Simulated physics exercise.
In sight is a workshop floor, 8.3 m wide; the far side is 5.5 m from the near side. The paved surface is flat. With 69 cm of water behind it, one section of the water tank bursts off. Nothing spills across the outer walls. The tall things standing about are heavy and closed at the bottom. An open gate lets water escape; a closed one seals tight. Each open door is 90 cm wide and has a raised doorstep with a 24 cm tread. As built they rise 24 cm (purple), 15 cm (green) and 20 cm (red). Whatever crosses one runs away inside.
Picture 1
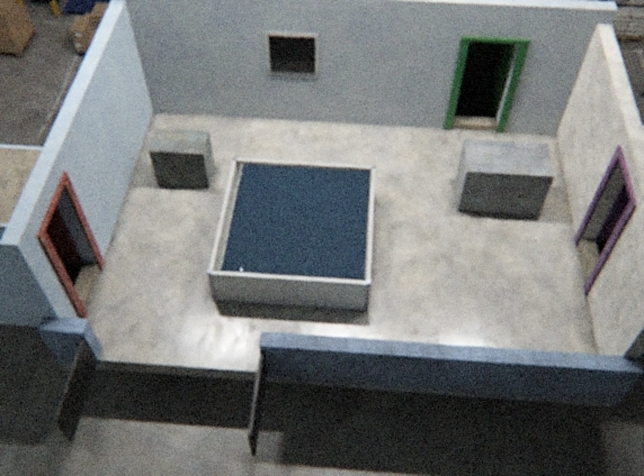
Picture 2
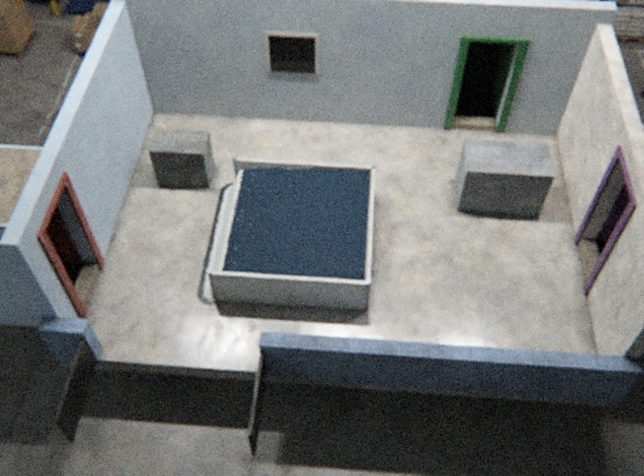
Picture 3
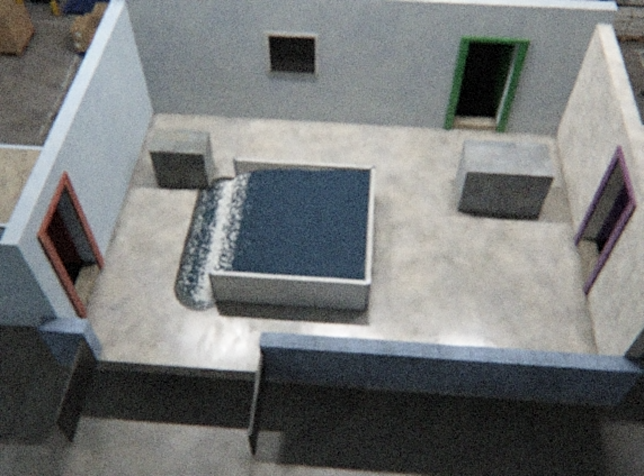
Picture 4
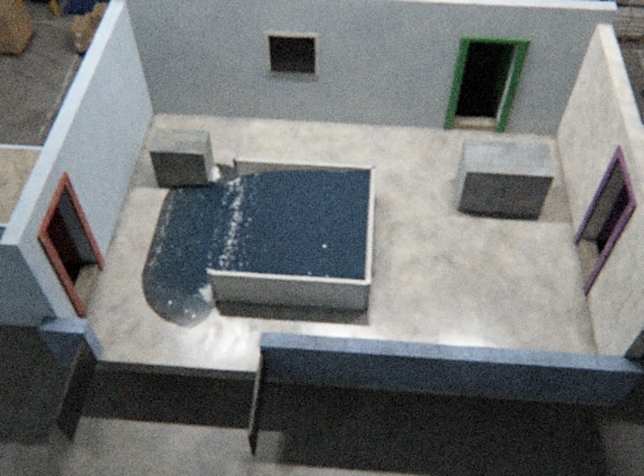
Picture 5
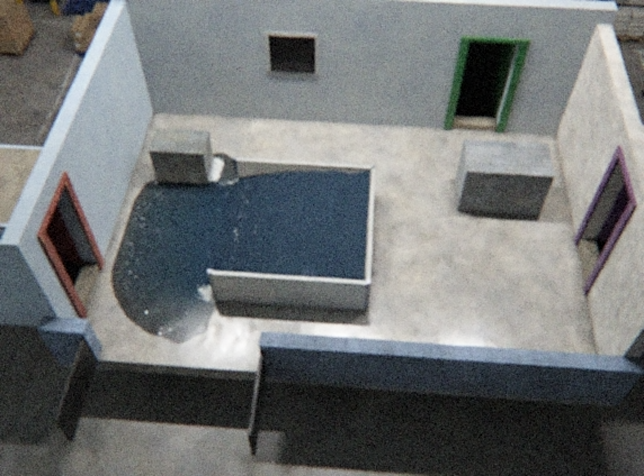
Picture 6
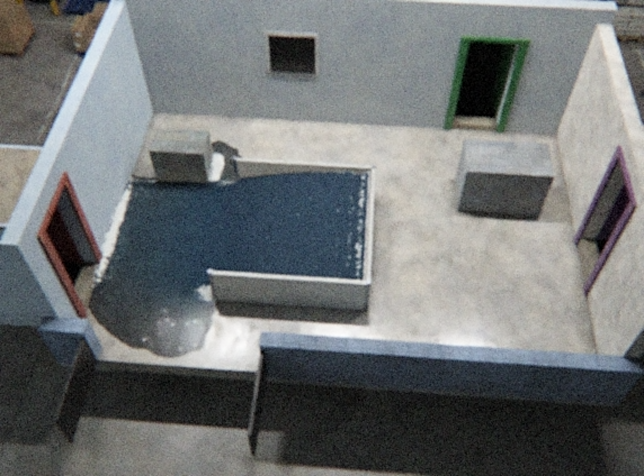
A water tank in the middle of a walled workshop floor lost its left side, and dark water poured out, spreading in a rounded sheet past a grey block toward the left wall and its red doorway.
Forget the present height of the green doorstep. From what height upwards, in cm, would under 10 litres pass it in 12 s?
Some 7 cm above the ground.
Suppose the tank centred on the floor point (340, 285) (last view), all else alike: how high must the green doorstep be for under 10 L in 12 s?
About 7.5 cm.
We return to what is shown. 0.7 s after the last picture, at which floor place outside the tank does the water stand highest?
Near (136, 224).
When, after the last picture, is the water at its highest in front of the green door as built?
Around 10.0 s.
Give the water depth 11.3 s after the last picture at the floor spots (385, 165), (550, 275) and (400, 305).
Roughly 4, 2 and 3 cm, in turn.
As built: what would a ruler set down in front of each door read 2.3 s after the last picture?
Depths in cm: Purple 0, green 0, red 36.
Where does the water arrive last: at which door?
It is the purple one.
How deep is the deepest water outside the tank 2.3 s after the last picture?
Up to some 42 cm.
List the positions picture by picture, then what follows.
The first picture shows the water tank at (297, 219) is whole and still, 69 cm deep; the green door at (483, 92) is dry.
In the second picture, the gap is at (228, 232), the front 0.2 m out at (203, 295); the back of the water tank holds 69 cm.
In the third picture, the front is at (179, 291), 0.7 m from the gap at (228, 233); 1.7 m2 of floor is wet, 69 cm left at the back.
In the fourth picture, the gap is at (229, 234), the front 1.3 m out at (147, 280); the back of the water tank holds 69 cm.
In the fifth picture, the gap is at (229, 234), the front 1.8 m out at (117, 275); the back of the water tank holds 68 cm.
In the sixth picture, water pours out at (229, 234) and has run 2.1 m, to (91, 300); about 10 cm deep outside, 61 cm at the back; the green door at (483, 92), 5.5 m from the gap, is still 4.9 m from the nearest water.
Then, 0.7 s after the last picture water covers 25 % of the floor, deepest (51 cm) near (136, 224); it has not reached the green door.
Then, 2.3 s after the last picture water covers 35 % of the floor, deepest (42 cm) near (76, 344); it has not reached the green door.
Then, 11.3 s after the last picture water covers 90 % of the floor, deepest (10 cm) near (76, 344); 8 cm at the green door, 0 litres in over its 15 cm doorstep.
At the green door as built, the water peaked near 9 cm, 9.9 s after the last picture.
Run again over the same 12 s with other heights there, 21 litres in over 5.5 cm, 6 litres over 7.5 cm. The limit of 10 litres is kept from about 7 cm up.
